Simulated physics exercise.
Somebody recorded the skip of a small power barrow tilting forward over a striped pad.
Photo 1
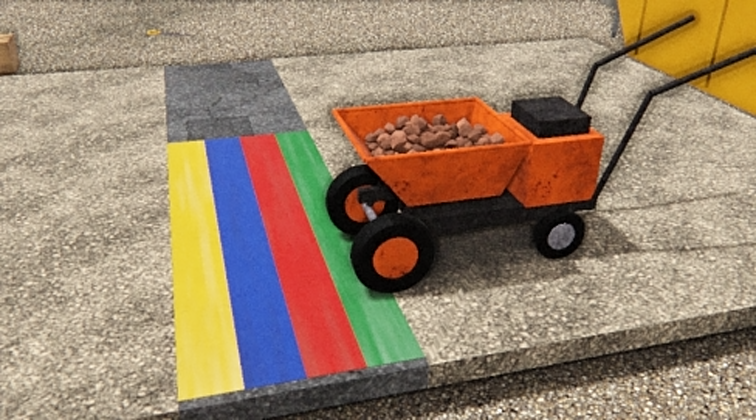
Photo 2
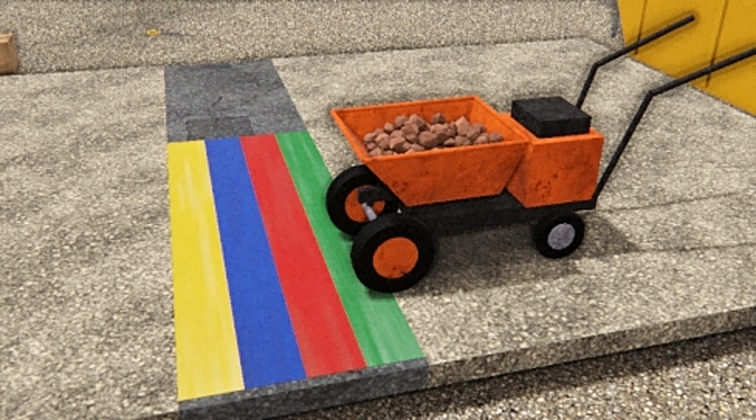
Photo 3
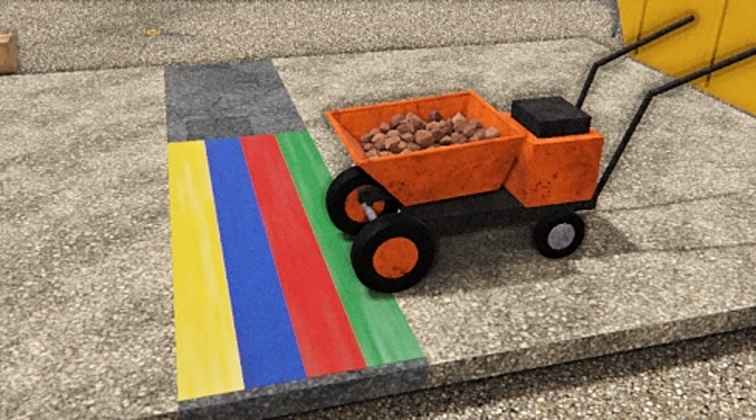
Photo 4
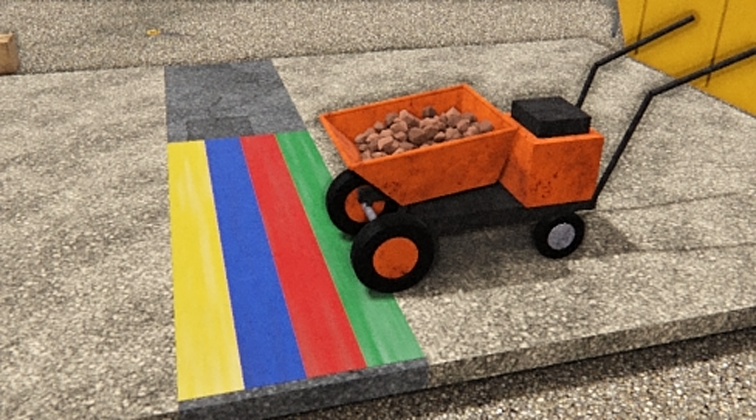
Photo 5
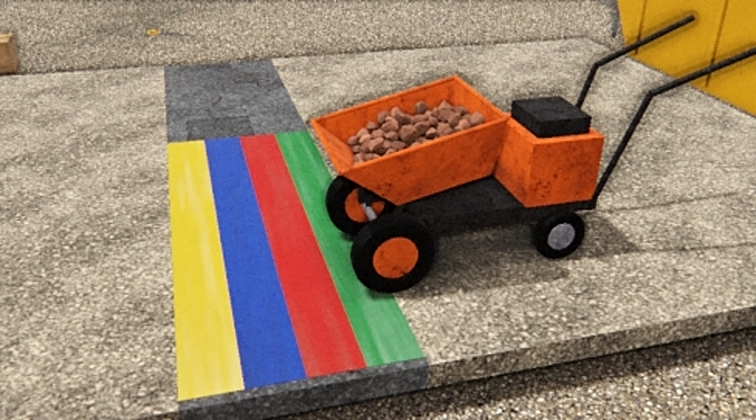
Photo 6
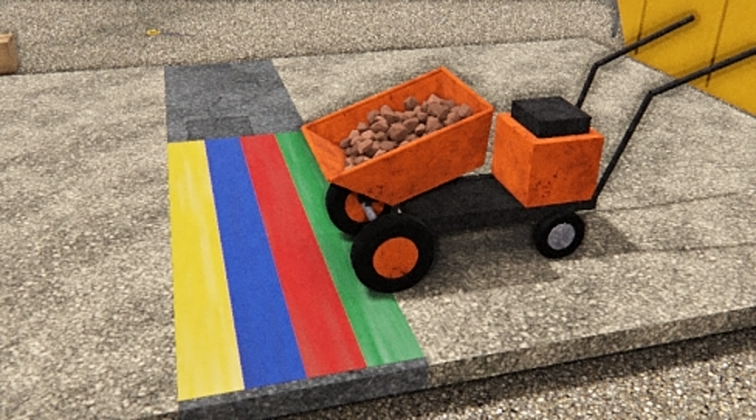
The clip opens on a small orange power barrow, its level skip loaded with brown rubble, standing beside a pad striped yellow, blue, red and green. The skip tilts forward to the left, slightly at first, then more steeply, its back end rising away from the body while the wheels stay put.
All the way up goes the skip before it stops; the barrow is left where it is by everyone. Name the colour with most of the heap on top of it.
Blue.
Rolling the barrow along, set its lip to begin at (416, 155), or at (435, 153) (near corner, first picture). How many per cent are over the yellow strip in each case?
I'd expect close to 10 per cent and then close to 10 per cent.
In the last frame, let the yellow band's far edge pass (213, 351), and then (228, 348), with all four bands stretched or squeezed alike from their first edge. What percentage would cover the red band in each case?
Shares: Close to 0 %; close to 0 %.
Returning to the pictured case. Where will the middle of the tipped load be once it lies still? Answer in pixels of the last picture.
(232, 271).
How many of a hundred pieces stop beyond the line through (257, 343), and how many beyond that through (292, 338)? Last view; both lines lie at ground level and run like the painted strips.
Near 60 % and 90 %.
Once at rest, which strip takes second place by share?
Second place goes to the strip in yellow.
Soon, skip tipped steeply; all in the skip.
A while on, skip tipped right over; most in the skip; a small part over the blue strip; a stray few over the yellow strip.
Towards the end, skip tipped right over; about a quarter in the skip; a stray few over the red strip; about half over the blue strip; about a third over the yellow strip; a small part off the paint.
Finally, skip tipped right over; a small part in the skip; none over the green strip; a small part over the red strip; about half over the blue strip; about a third over the yellow strip; a small part off the paint.
